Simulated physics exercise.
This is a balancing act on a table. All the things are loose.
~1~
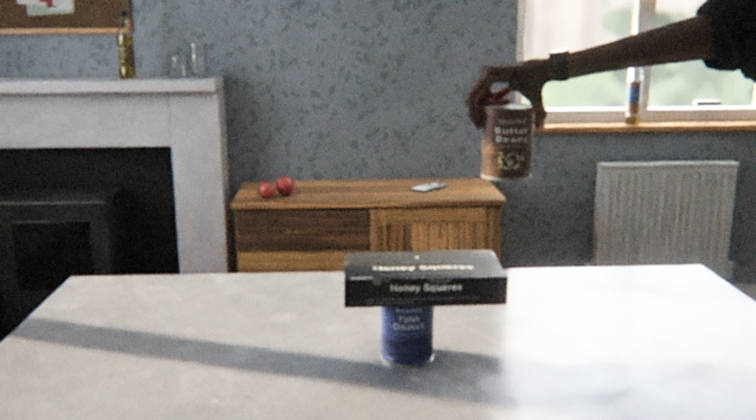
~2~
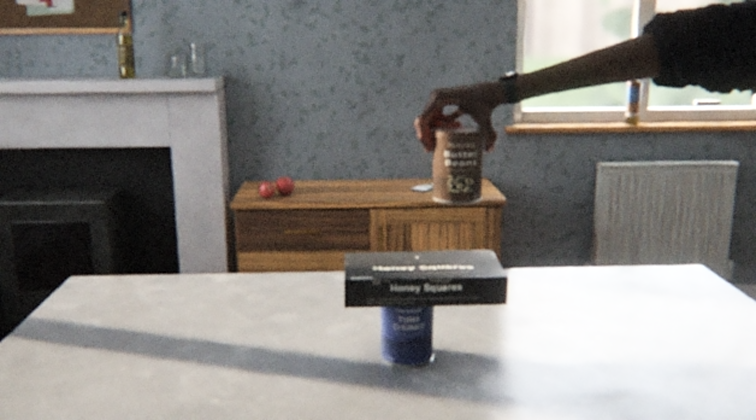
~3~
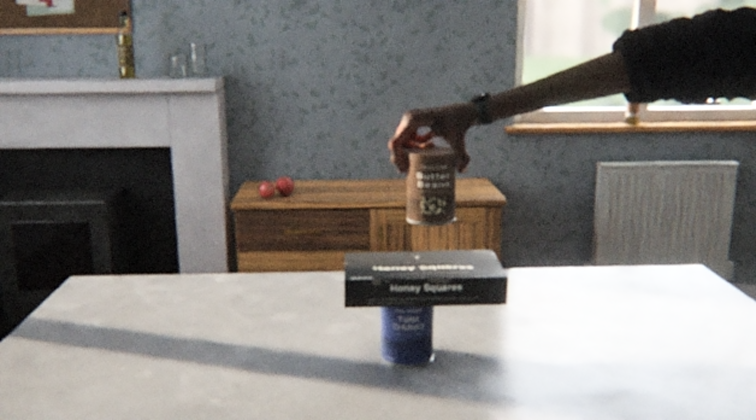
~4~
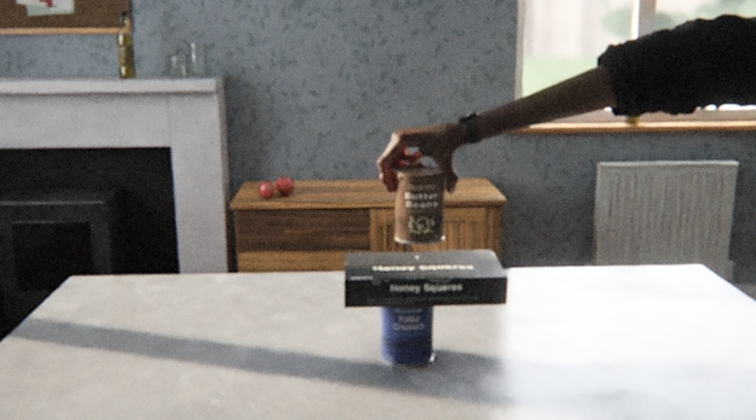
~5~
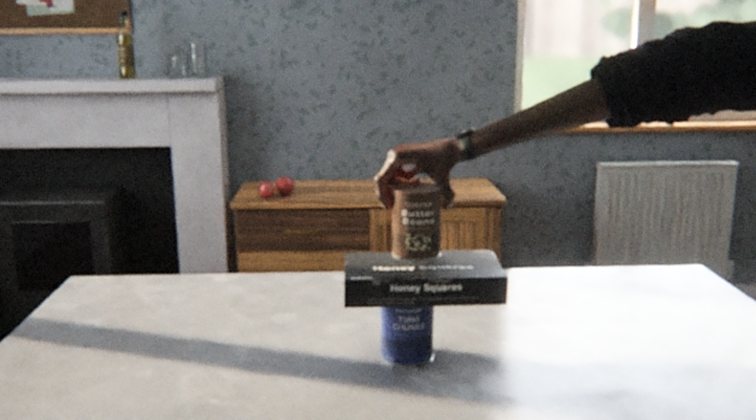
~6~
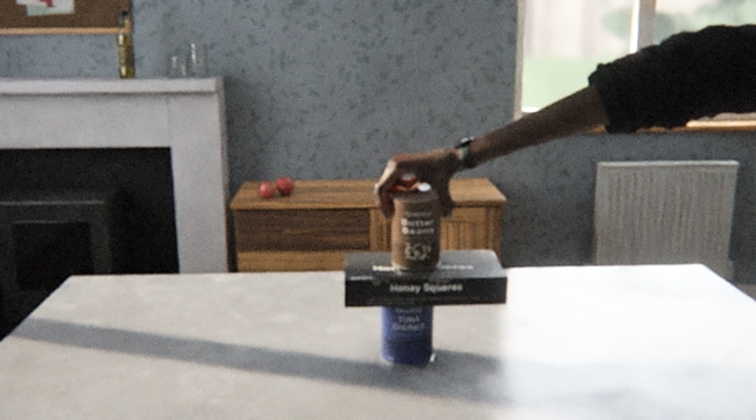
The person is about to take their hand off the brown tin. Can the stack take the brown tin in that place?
As it turns out, it keeps its balance.
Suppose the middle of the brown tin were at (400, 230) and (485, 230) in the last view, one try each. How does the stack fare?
In the first case it keeps its balance; in the second case it loses its balance.
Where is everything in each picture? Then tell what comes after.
The first frame shows coming down; brown tin (507, 141); black packet (422, 277).
The second frame shows coming down; brown tin (458, 164); black packet (422, 277).
The third frame shows coming down; brown tin (431, 186); black packet (422, 277).
The fourth frame shows coming down; brown tin (420, 204); black packet (422, 277).
The fifth frame shows coming down; brown tin (416, 221); black packet (422, 277).
The sixth frame shows in place under the hand; brown tin (416, 230); black packet (422, 277).
Then, 0.50 s later than the last frame, all is still.
Then, 1.30 s later than the last frame, brown tin resting near (416, 231).
When it is over, all 3 as before. End places, in pixels of the last picture, brown tin near (416, 231). The stack holds.
